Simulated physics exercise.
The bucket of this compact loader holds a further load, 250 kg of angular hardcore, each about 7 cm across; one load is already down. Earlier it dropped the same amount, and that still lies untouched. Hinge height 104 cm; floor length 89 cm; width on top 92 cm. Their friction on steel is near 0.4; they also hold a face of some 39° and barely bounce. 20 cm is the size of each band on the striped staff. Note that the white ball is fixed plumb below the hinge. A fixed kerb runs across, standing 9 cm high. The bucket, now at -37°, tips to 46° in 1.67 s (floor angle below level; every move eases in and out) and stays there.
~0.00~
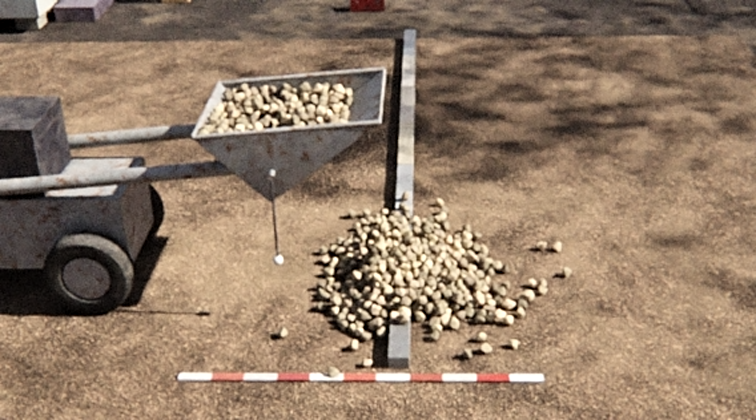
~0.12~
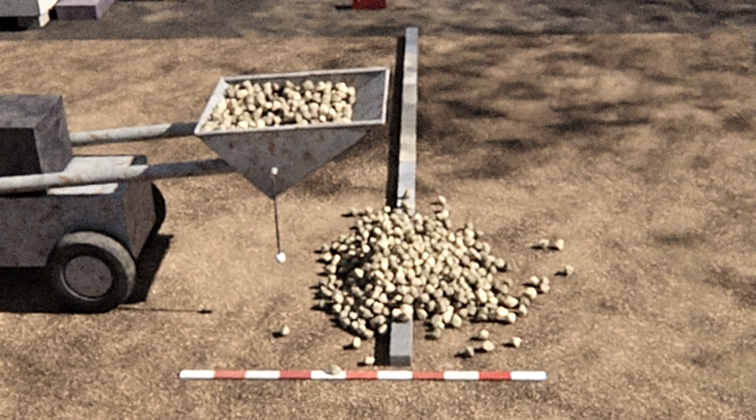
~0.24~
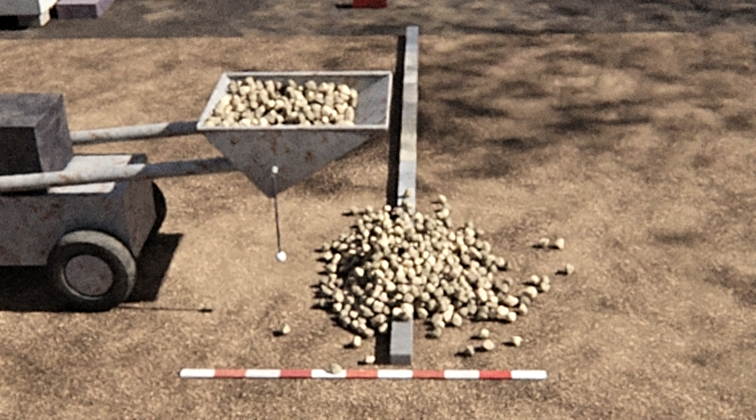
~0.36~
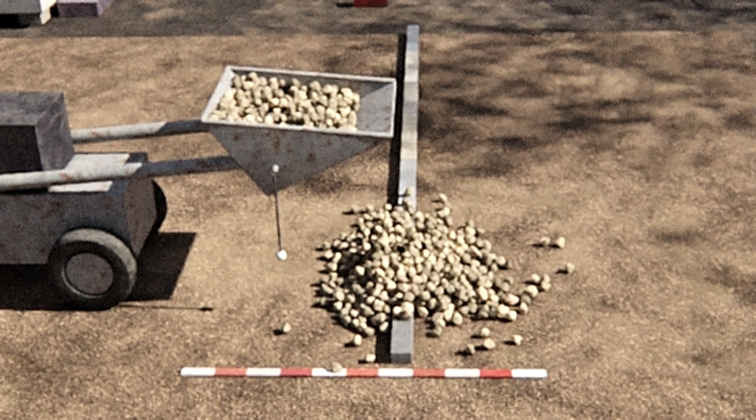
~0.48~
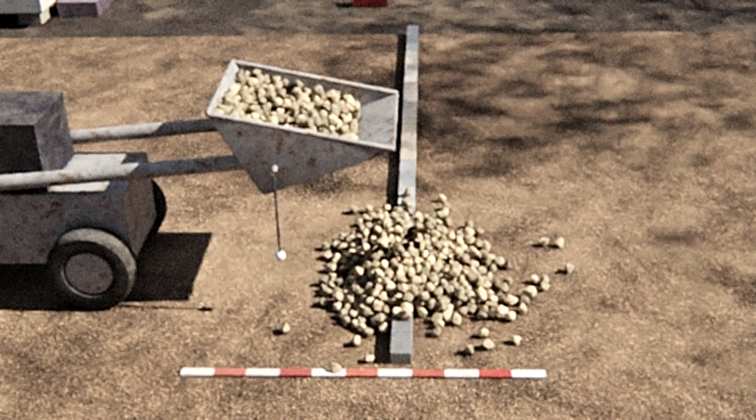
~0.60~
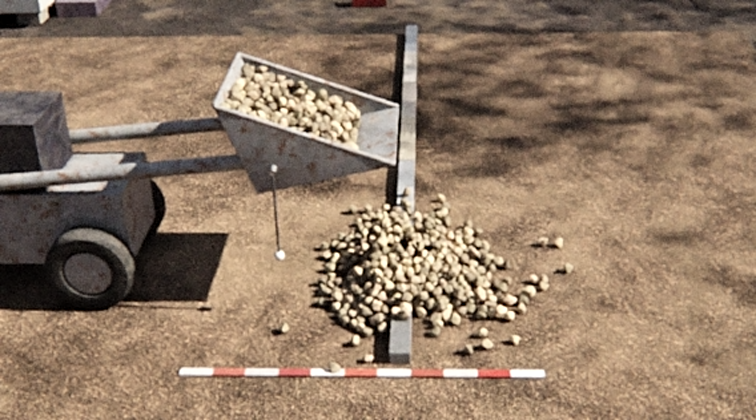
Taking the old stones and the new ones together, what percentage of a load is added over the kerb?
About 29 per cent.
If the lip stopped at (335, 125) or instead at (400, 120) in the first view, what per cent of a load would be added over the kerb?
Around 5 and 55 percent respectively.
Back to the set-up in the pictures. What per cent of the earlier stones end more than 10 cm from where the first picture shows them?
About 5 %.
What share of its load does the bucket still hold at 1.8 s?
It holds some 35 per cent.
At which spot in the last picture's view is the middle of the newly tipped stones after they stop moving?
The middle lies near (379, 253) in the last picture.
After 1.2 s the floor is at 33°; in per cent of one load, 100 in the bucket, 57 on this side of the kerb, 43 over the kerb; the foremost stones are at (543, 273).
After 1.8 s the floor is at 46°; in per cent of one load, 35 in the bucket, 115 on this side of the kerb, 50 over the kerb; the foremost stones are at (543, 273).
After 2.1 s the floor is at 46°; in per cent of one load, 4 in the bucket, 129 on this side of the kerb, 67 over the kerb; the foremost stones are at (543, 270).
After 4.6 s the floor is at 46°; in per cent of one load, 0 in the bucket, 128 on this side of the kerb, 72 over the kerb; the foremost stones are at (552, 259). Net gain over the kerb, 29.
